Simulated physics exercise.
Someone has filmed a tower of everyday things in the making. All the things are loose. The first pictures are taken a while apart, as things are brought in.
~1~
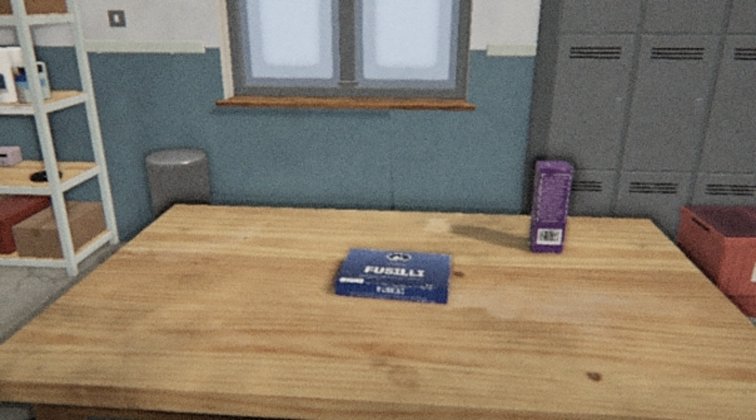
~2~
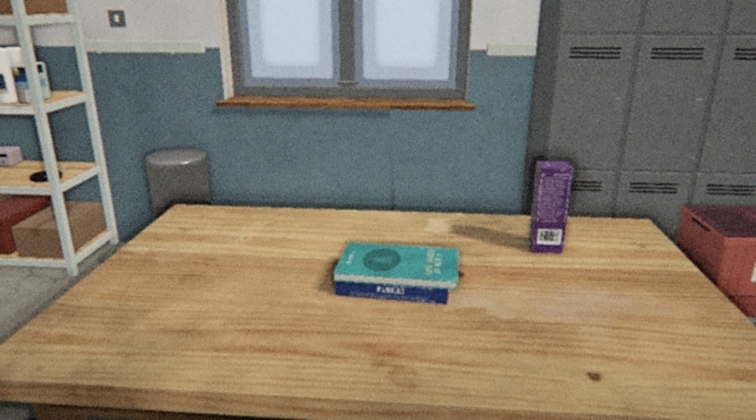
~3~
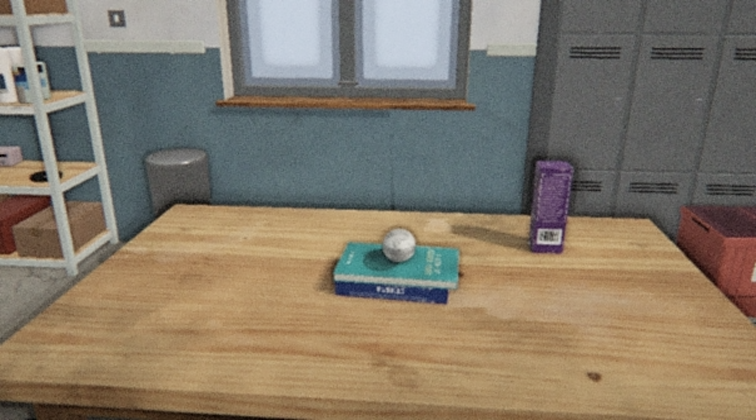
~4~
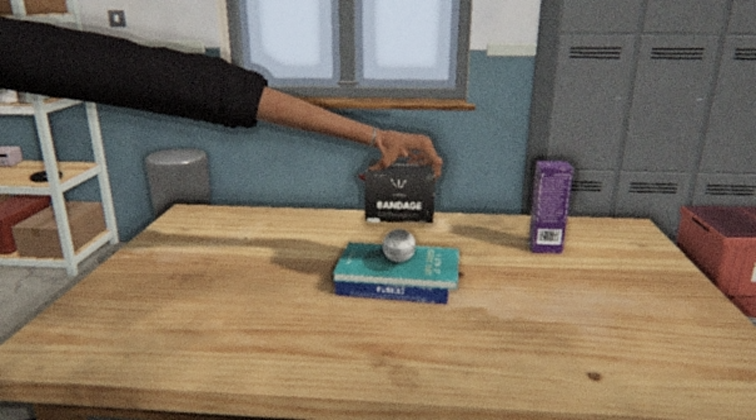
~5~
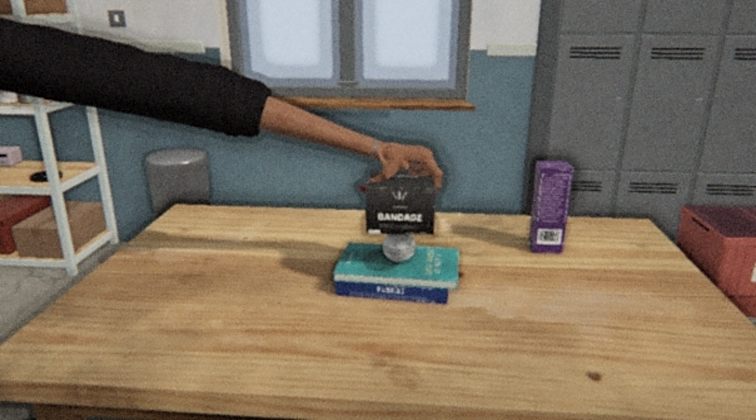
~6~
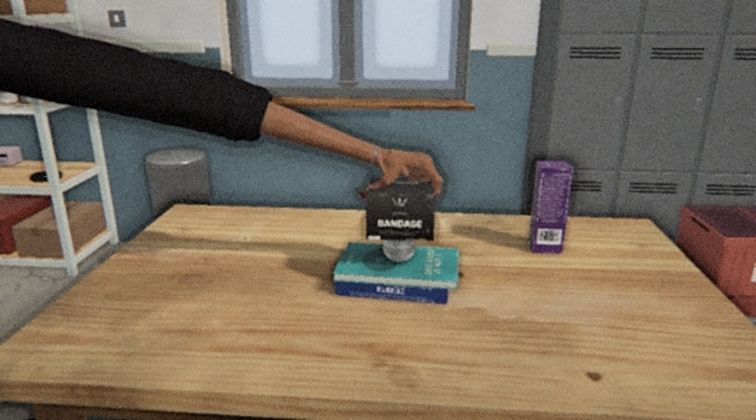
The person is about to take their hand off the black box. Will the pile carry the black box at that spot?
The pile loses its balance.
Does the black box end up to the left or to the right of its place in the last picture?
To the right.
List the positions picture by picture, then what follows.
In the first frame, the last thing is not in view yet; blue packet (396, 275).
In the second frame, the last thing is not in view yet; purple carton (550, 208).
In the third frame, the last thing is not in view yet.
In the fourth frame, coming down; black box (401, 190); purple carton (550, 208).
In the fifth frame, coming down; black box (402, 202).
In the sixth frame, in place under the hand; black box (402, 208); purple carton (550, 208).
Then, 0.70 s after the last picture, black box now fallen.
Then, 1.00 s after the last picture, things are still on the move.
At rest, fallen, black box; the other 4 in place. Seen from the same camera at the end, black box near (544, 271). The pile comes apart.
